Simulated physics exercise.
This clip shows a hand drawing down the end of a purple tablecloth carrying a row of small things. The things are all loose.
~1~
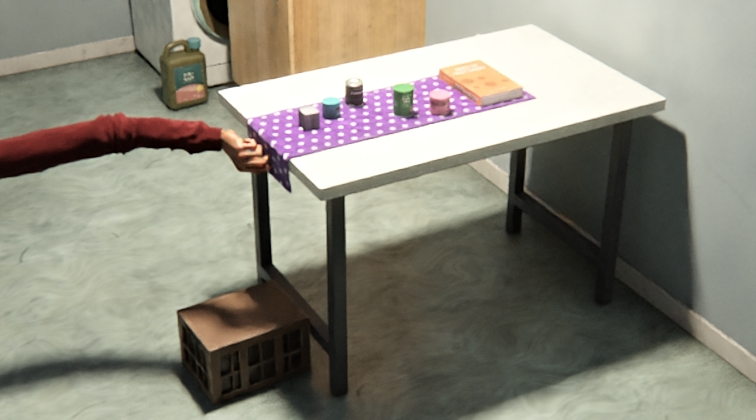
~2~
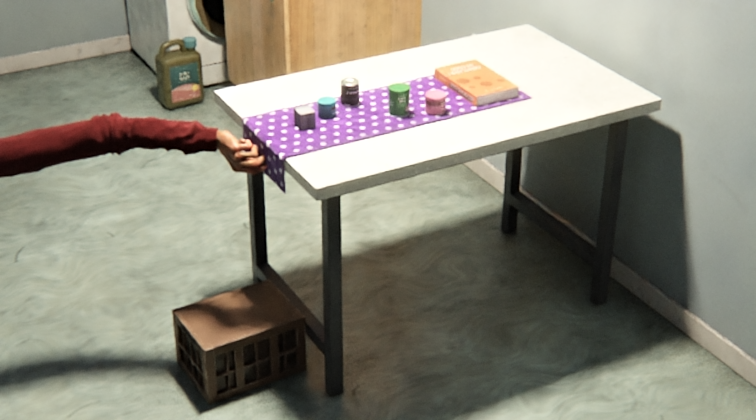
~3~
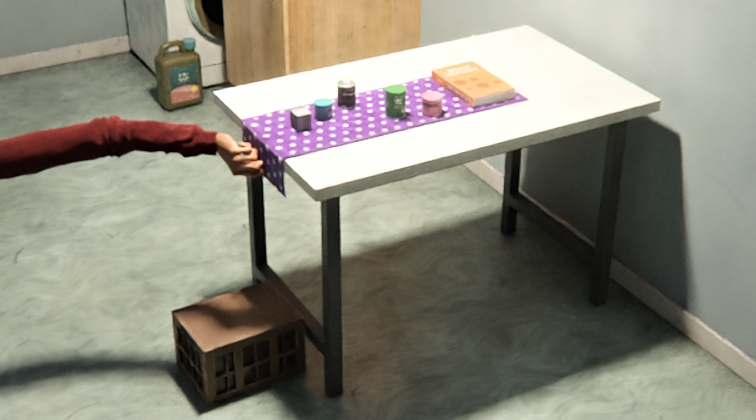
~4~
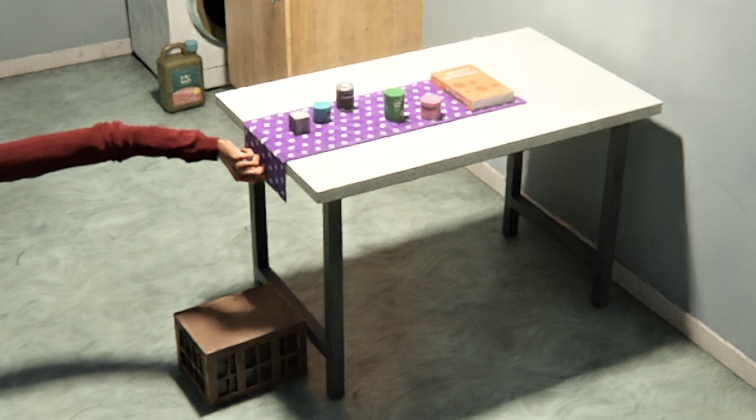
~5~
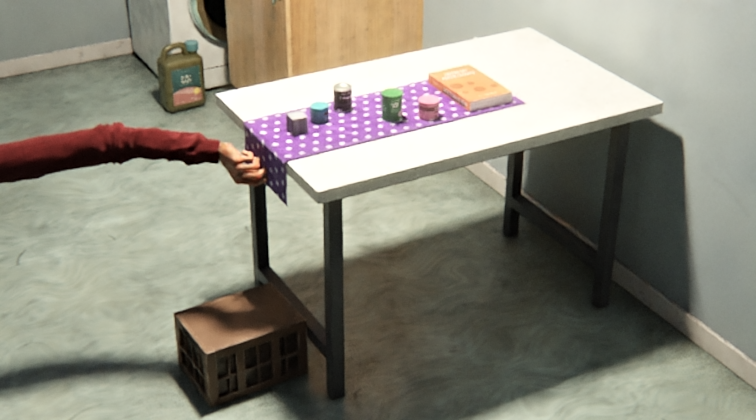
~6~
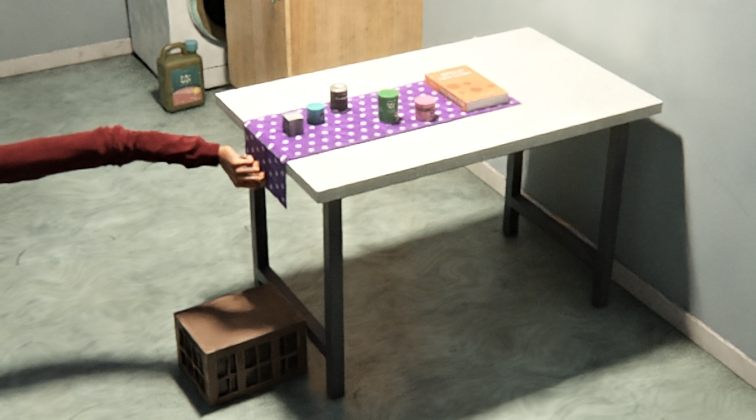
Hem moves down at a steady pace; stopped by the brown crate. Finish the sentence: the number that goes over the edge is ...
The number that goes over the edge is four.
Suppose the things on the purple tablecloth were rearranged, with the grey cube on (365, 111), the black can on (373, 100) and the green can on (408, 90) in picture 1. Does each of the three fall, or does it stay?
The grey cube topples down, the black can topples down, and the green can stays put.
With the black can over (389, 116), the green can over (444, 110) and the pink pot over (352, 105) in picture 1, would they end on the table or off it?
The black can is carried off, the green can keeps its place on top, the pink pot falls.
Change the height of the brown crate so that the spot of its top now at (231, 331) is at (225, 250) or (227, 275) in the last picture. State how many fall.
In that event, 1 and 2.
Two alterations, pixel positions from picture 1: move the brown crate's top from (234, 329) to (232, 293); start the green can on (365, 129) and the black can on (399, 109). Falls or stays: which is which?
Green can is gone, black can stays.
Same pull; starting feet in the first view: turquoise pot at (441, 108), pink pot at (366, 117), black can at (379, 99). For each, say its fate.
First the turquoise pot: It is still up there. Next the pink pot: It ends off the top. Last the black can: It ends off the top.
A little later, hem near (267, 263); grey cube and turquoise pot gone.
Next, hem on the crate; grey cube, turquoise pot, black can and green can gone.
When it is over, hem on the crate; grey cube, turquoise pot, black can and green can gone. The count of fallen things is four.
